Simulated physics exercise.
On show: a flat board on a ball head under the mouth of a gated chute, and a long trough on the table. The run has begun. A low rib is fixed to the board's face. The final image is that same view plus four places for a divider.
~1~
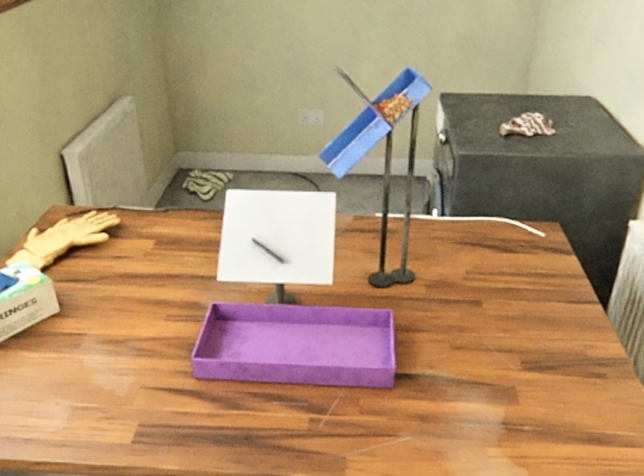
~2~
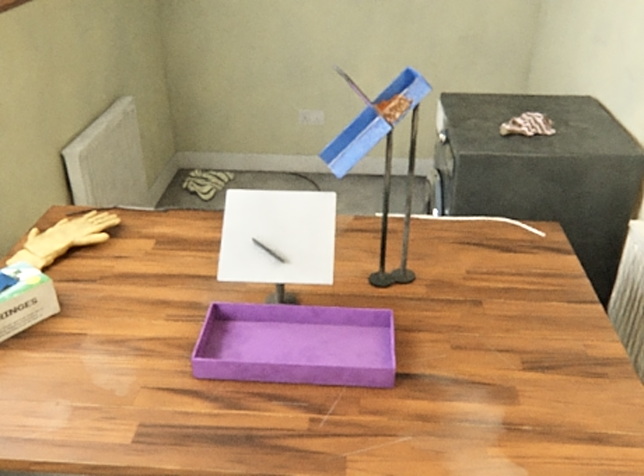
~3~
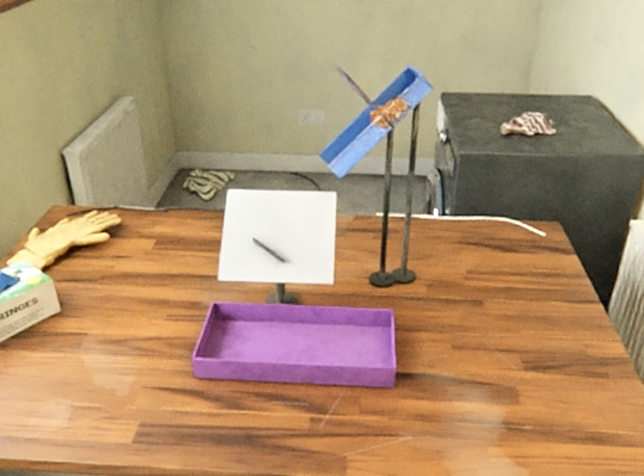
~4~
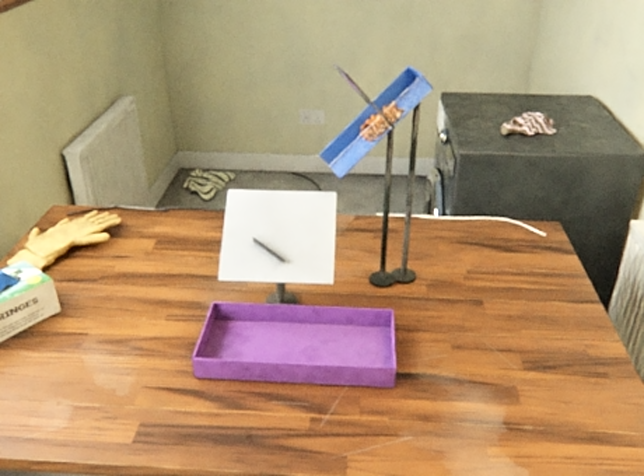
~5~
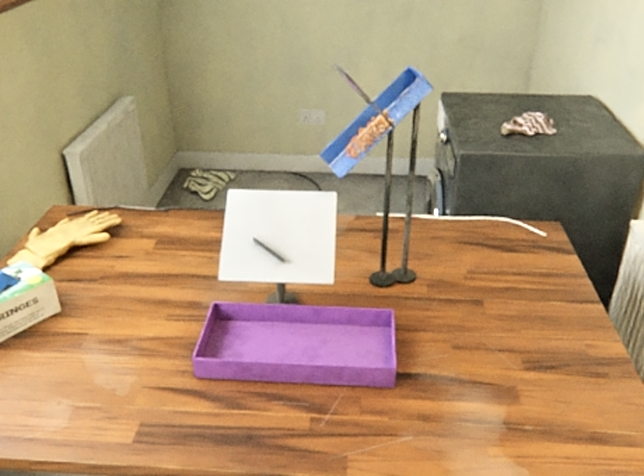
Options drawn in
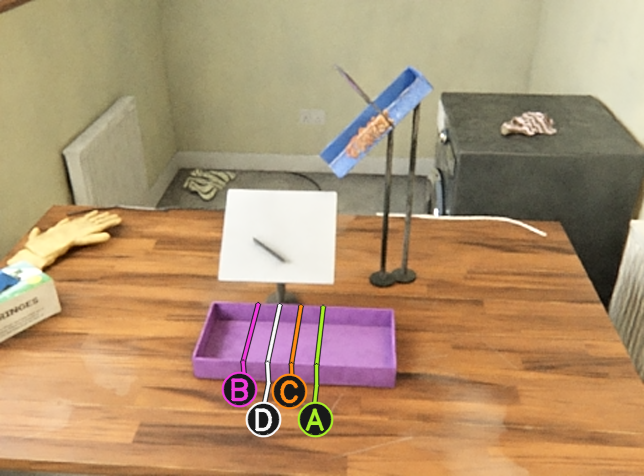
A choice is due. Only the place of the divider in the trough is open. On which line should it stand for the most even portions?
It is C.
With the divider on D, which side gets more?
The right side.
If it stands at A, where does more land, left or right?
The left side.
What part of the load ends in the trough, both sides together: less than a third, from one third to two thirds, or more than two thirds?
About that: More than two thirds.
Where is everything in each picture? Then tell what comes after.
In the first picture, load behind the gate at (391, 108), cereal balls; lip of the chute at (334, 173), sloping fairly steeply.
In the second picture, middle of the board at (278, 235), tilted fairly steeply; middle of its low edge at (275, 282); of its high edge at (281, 191).
In the third picture, front corners of the trough at (193, 358) and (395, 368), empty; front of the load at (373, 119).
In the fourth picture, middle of the load at (380, 119); its front at (366, 138), about a third of the way to the lip; rib from (253, 238) to (284, 260).
In the fifth picture, middle of the load at (372, 134); its front at (349, 155), about two thirds of the way to the lip.
On the marked copy, line A crosses the front rim at (316, 364); line B crosses the front rim at (243, 361); line C crosses the front rim at (291, 363); line D crosses the front rim at (267, 362).
Choosing A, of what is caught, nearly all on the left of the divider, a stray few on the right.
Choosing B, of what is caught, a small part on the left of the divider, most on the right.
Choosing C, of what is caught, about half on the left of the divider, about half on the right.
Choosing D, of what is caught, a small part on the left of the divider, most on the right.
